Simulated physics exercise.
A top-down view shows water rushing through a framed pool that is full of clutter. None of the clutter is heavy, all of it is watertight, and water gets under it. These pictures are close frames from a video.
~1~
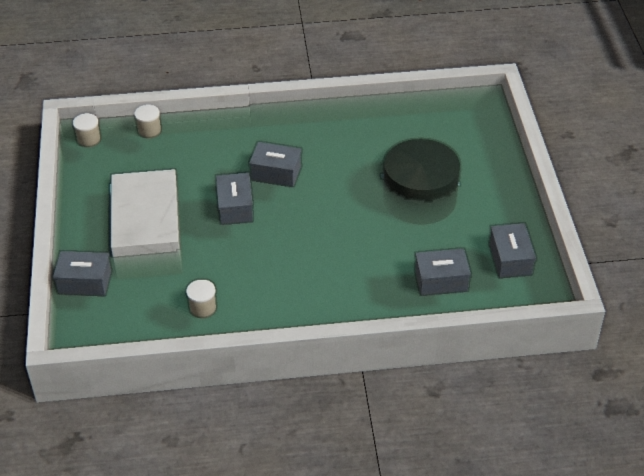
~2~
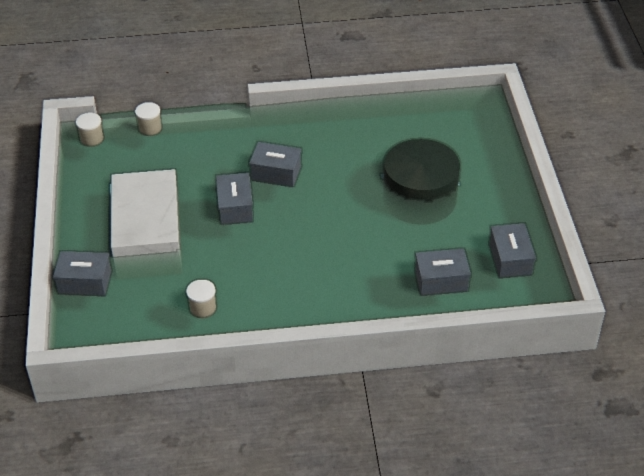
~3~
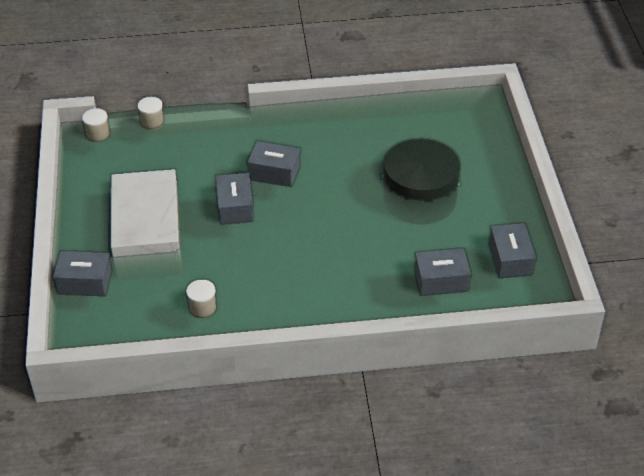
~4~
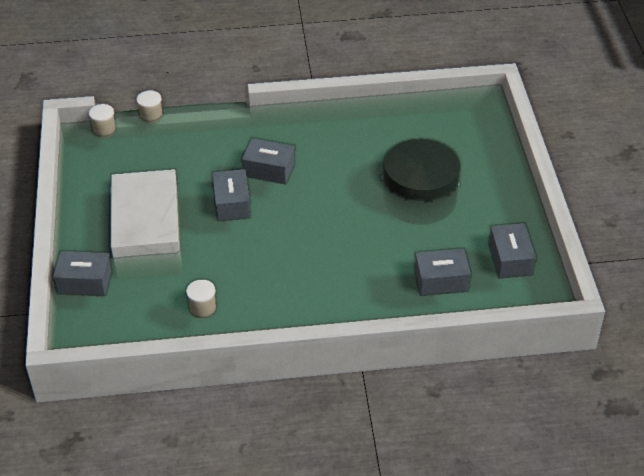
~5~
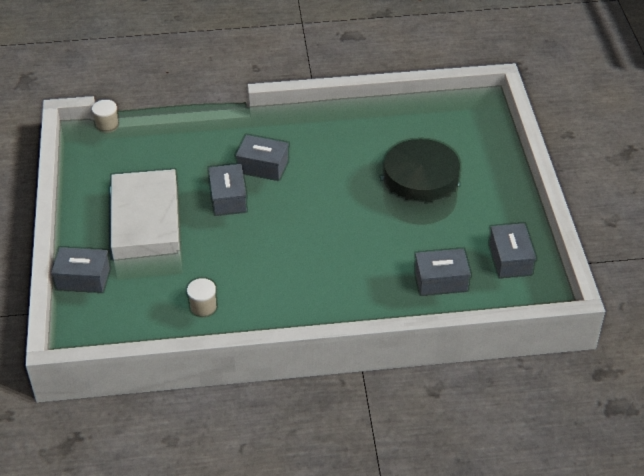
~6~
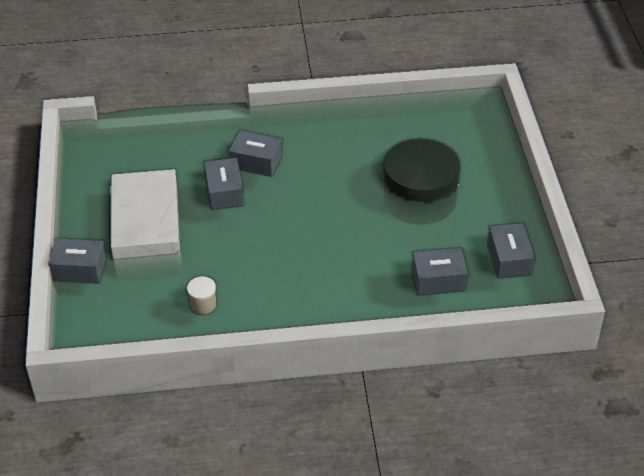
At the start, cream cylinders, dark boxes, a pale block and a dark round object sit in a green, white-walled pool. A section of the back wall disappears, and the two cylinders near it drift to the gap and leave view one after another, while several boxes shift slightly toward the back.
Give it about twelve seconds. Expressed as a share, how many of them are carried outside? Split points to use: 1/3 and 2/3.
From 1/3 to 2/3.
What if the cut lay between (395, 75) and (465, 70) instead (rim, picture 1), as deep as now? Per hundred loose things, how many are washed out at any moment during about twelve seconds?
Share reached: 0 %.
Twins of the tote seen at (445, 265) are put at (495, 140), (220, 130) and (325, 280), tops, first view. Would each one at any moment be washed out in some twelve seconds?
Sure - one by one that's in the room, then out of the room, then in the room.
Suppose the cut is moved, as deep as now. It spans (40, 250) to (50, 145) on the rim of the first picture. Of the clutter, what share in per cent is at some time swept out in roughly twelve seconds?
I'd say some 20 in a hundred.
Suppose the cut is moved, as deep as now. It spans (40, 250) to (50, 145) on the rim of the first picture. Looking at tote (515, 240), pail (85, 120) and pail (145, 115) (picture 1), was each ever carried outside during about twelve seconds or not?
Sequentially: Remains indoors, leaves the room, leaves the room.
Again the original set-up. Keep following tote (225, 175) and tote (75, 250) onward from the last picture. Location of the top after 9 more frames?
Approximately (190, 134) for the first and (83, 215) for the second.
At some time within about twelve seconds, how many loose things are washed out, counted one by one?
The total is 4.
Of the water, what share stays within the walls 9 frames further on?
I'd put it close to 82 percent.
A moment on, 2 of 8 are out; 6 afloat.
Next, 2 of 8 are out; 6 afloat.
Later, 4 of 8 are out; 4 afloat.
In the end, 4 of 8 are out; 4 afloat.
